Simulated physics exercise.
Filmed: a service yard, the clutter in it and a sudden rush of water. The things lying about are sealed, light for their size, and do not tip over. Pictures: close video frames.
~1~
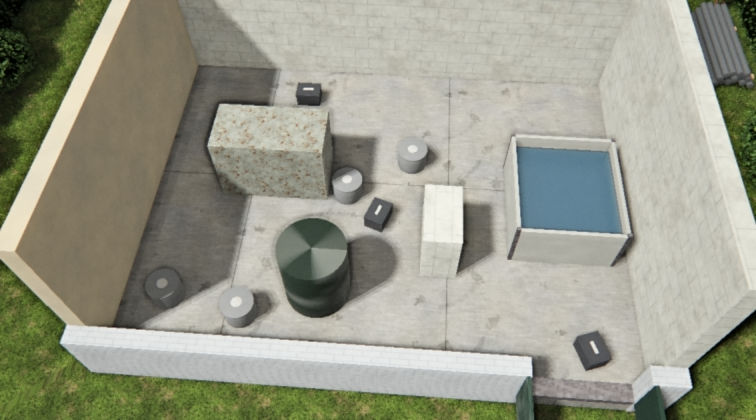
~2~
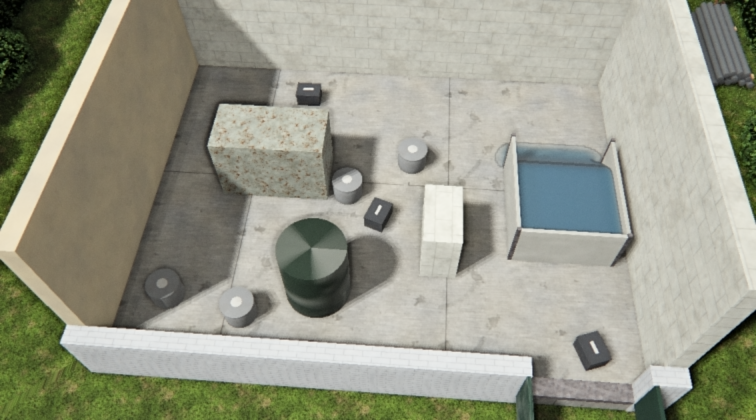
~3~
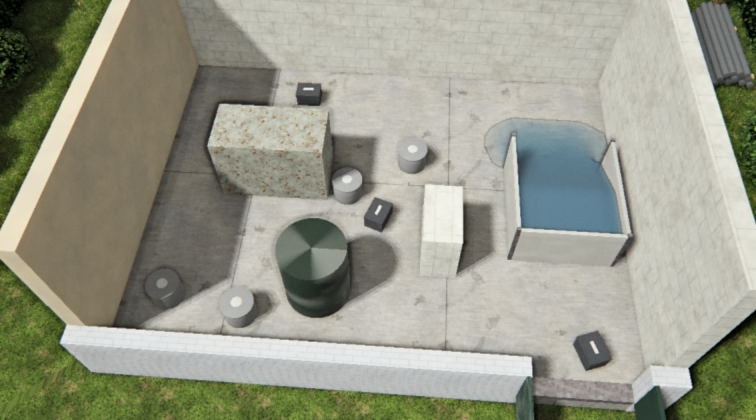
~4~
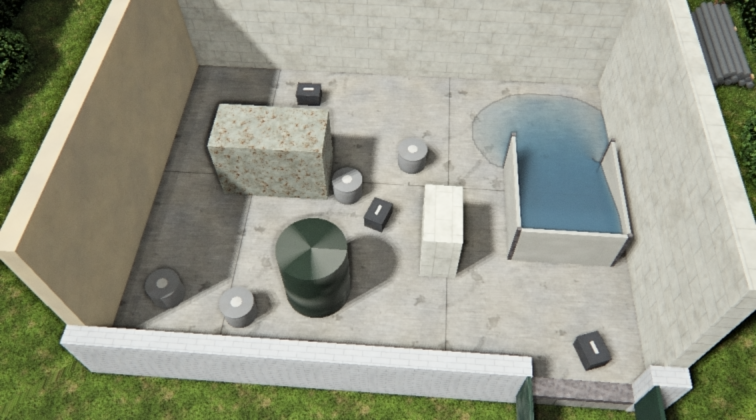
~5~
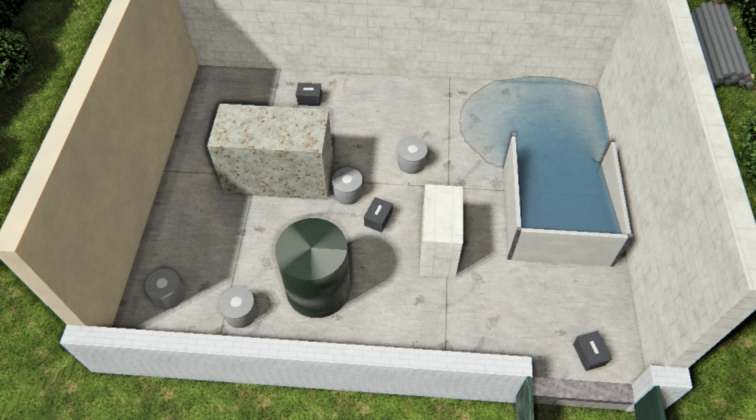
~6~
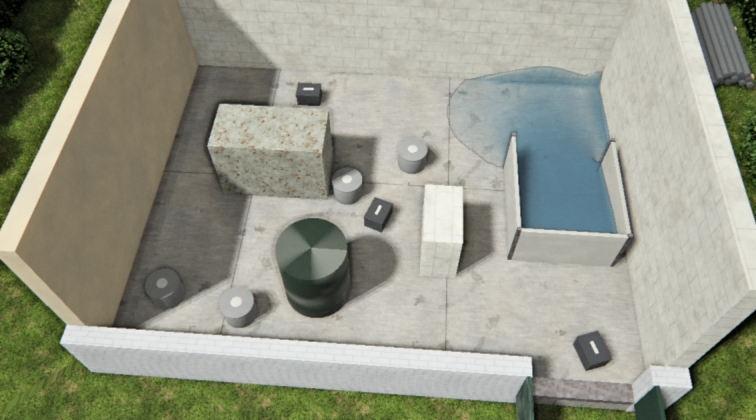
Water pours from the back of a walled tank and spreads across the yard floor.
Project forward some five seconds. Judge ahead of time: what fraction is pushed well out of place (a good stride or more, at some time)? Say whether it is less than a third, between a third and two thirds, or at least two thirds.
It is between a third and two thirds.
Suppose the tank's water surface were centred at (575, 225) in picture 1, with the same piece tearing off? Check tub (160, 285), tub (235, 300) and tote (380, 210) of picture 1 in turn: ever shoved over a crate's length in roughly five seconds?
Object by object: Below the mark, below the mark, over the mark.
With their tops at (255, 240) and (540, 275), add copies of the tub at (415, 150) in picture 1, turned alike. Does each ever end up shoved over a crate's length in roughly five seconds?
Fell short, fell short.
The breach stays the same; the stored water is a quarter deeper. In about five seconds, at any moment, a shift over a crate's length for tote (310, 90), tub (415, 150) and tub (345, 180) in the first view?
Respectively, gets that far, gets that far, gets that far.
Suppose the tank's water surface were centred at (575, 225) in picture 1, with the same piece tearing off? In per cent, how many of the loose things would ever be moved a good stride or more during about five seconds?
Roughly 60 percent of them.
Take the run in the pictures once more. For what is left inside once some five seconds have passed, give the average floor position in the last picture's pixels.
I'd say roughly (326, 267).
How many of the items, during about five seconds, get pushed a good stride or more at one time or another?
That gives 4.
A moment on, 0 of 7 are well off their spots; 0 afloat.
Next, 0 of 7 are well off their spots; 0 afloat.
Later, 2 of 7 are well off their spots; 0 afloat.
In the end, 4 of 7 are well off their spots, and 4 have been at some point; 2 afloat.
